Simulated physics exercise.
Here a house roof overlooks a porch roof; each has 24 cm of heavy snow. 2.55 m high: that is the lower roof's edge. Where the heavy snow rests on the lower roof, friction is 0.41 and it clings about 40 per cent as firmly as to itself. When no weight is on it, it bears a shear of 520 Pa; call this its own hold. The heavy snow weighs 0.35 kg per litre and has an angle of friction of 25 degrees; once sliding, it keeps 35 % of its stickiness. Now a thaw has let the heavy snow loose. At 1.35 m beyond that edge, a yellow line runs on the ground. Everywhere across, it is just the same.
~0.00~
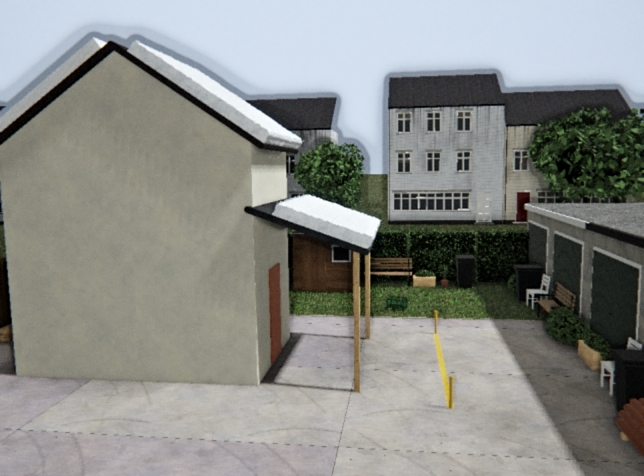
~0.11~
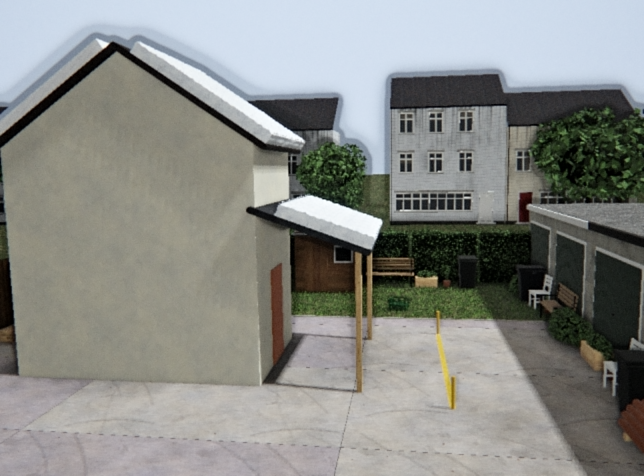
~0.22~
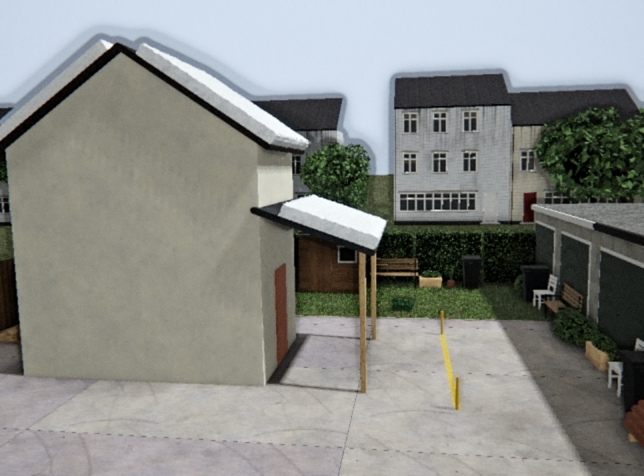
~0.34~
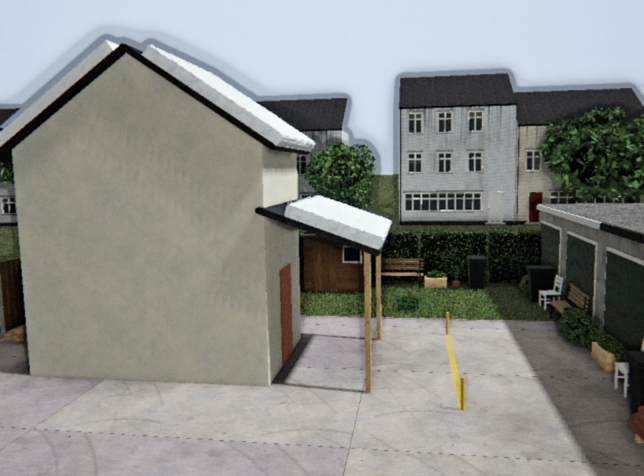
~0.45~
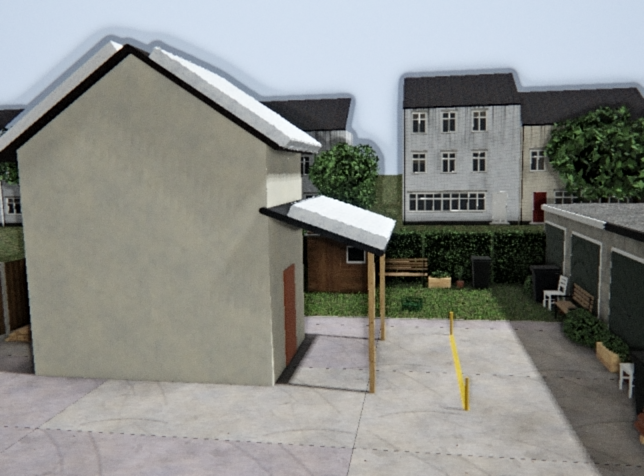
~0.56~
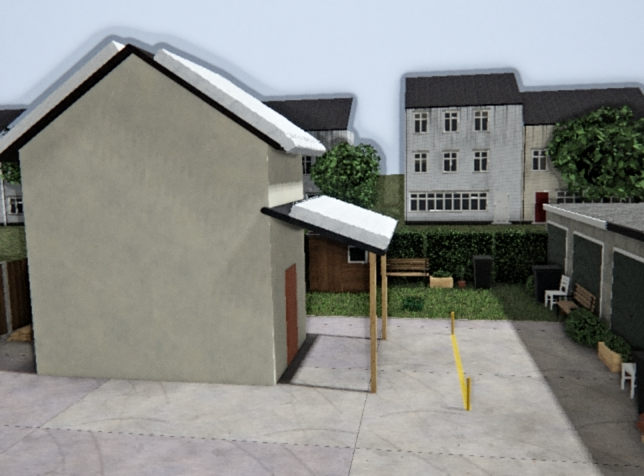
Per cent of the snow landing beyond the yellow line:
Roughly 33 %.
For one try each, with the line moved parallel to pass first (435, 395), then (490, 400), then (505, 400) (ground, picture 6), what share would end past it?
One by one: 50 in a hundred, 25 in a hundred, 18 in a hundred.
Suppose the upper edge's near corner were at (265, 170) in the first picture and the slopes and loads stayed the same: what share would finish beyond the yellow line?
Result: Near 12 %.
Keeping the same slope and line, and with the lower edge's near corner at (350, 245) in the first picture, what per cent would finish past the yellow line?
Share past the line: Close to 35 %.
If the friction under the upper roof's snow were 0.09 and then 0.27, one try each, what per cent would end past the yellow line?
Try 1: 55 %; try 2: 50 %.
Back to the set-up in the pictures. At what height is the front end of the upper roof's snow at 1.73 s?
Somewhere around 3.0 metres, I'd say.
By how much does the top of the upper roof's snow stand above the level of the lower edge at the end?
Looks like around 0.9 m above that edge.
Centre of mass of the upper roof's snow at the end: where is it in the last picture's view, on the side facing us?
I'd put it at around pixel (446, 341).
After 1.10 s, none is below the lower edge and 0 % is past the line.
After 1.73 s, none is below the lower edge and 0 % is past the line.
After 2.37 s, 4 % is below the lower edge and 0 % is past the line.
After 3.00 s, 57 % is below the lower edge and 9 % is past the line.
After 4.30 s, 67 % is below the lower edge and 33 % is past the line.
